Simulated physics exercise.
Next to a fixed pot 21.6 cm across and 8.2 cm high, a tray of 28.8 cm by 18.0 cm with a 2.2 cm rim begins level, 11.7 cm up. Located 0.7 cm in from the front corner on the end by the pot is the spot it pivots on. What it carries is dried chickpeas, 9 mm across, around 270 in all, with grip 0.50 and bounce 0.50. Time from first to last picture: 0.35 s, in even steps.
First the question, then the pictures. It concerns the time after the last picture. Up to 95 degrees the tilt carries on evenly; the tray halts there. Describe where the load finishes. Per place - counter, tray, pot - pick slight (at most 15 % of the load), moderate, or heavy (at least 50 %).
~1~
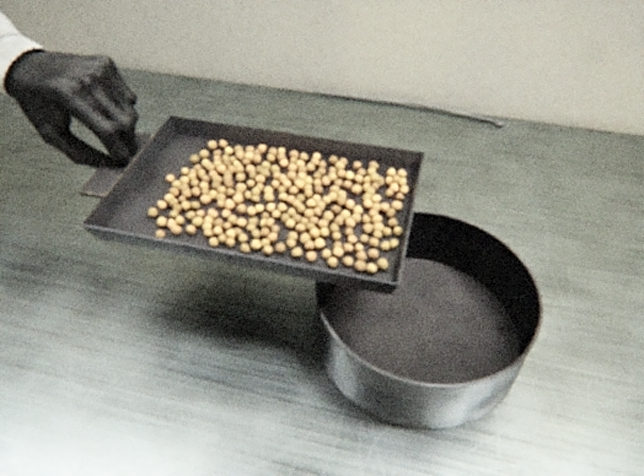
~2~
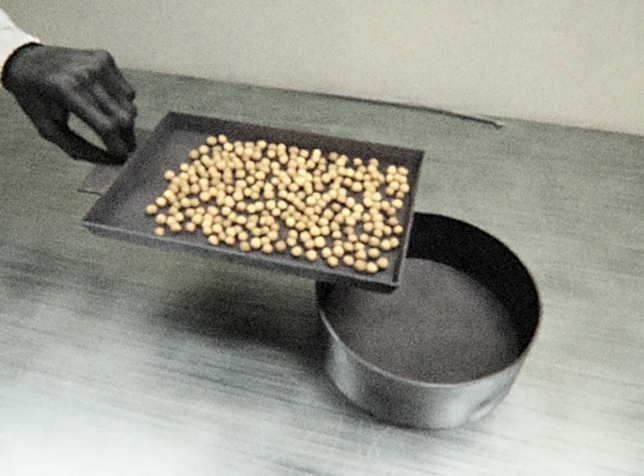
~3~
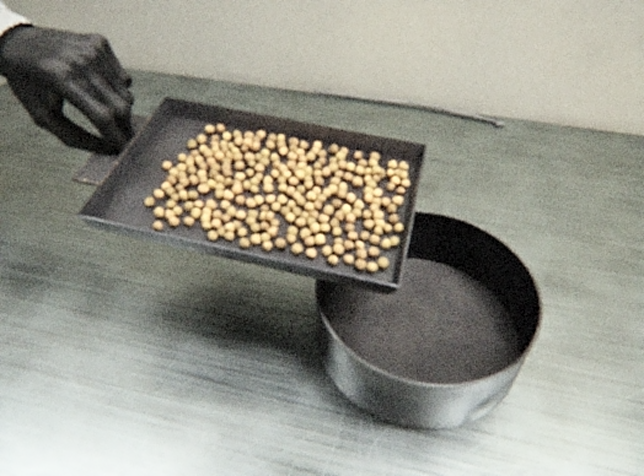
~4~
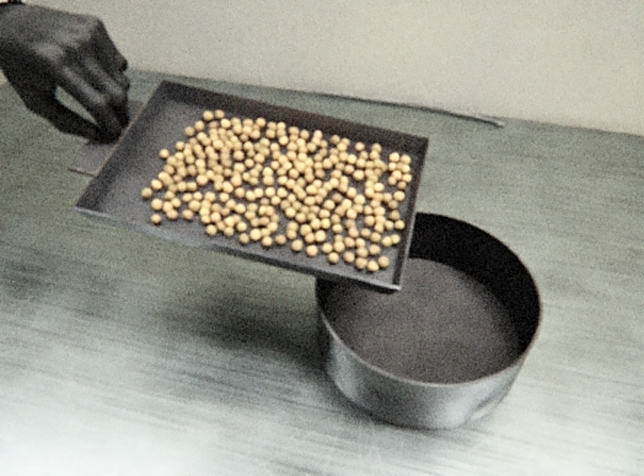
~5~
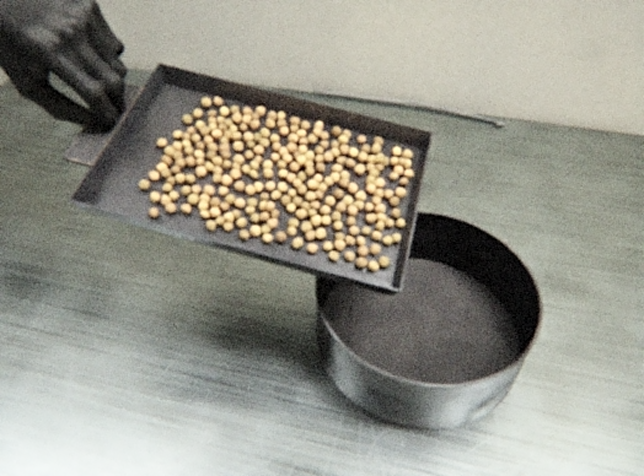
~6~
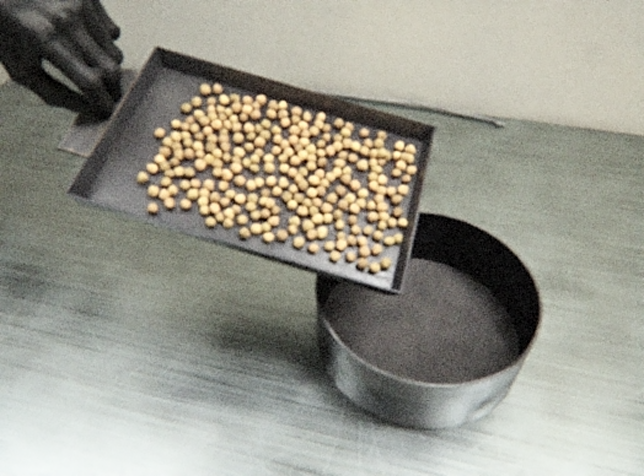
Counter - moderate; tray - slight; pot - heavy.
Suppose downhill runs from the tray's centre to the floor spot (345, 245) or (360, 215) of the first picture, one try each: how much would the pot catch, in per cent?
That would be close to 100 per cent, then close to 80 per cent.
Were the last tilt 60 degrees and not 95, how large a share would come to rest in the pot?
In that case some 0 per cent.
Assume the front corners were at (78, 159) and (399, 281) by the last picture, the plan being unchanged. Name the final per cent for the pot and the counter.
The pot gets 95 and the counter 5.
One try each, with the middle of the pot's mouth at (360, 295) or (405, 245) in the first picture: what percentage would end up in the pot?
Near 75 and 0 percent, one try each.
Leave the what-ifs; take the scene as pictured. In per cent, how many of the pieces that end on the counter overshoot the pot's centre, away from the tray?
Roughly 40 percent of the spill.
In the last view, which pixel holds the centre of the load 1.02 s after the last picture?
Near pixel (343, 212).
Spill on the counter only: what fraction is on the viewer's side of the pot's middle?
Some 100 per cent.
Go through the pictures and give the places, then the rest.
In the first frame, tray tilt 0 degrees, front corners at (90, 222) and (393, 278); middle of the pieces at (283, 197); pot at (427, 286).
In the second frame, tray tilt 1 degrees, front corners at (89, 219) and (393, 278); middle of the pieces at (283, 194).
In the third frame, tray tilt 5 degrees, front corners at (86, 212) and (394, 280), lowest corner right front; middle of the pieces at (282, 188).
In the fourth frame, tray tilt 9 degrees, front corners at (82, 204) and (394, 282), lowest corner right front; middle of the pieces at (282, 181).
In the fifth frame, tray tilt 13 degrees, front corners at (78, 197) and (395, 283), lowest corner right front; middle of the pieces at (283, 174).
In the sixth frame, tray tilt 17 degrees, front corners at (75, 190) and (396, 285), lowest corner right front; middle of the pieces at (284, 168); pot at (427, 286).
Then, 0.62 s after the last picture, tilt 54 degrees; the tray holds 100 %, the pot 0 %.
Then, 1.02 s after the last picture, tilt 78 degrees; the tray holds 100 %, the pot 0 %.
Then, 1.52 s after the last picture, tilt 95 degrees; the tray holds 10 %, the pot 50 %.
In the end, counter 40 %, tray 0 %, pot 60 %.
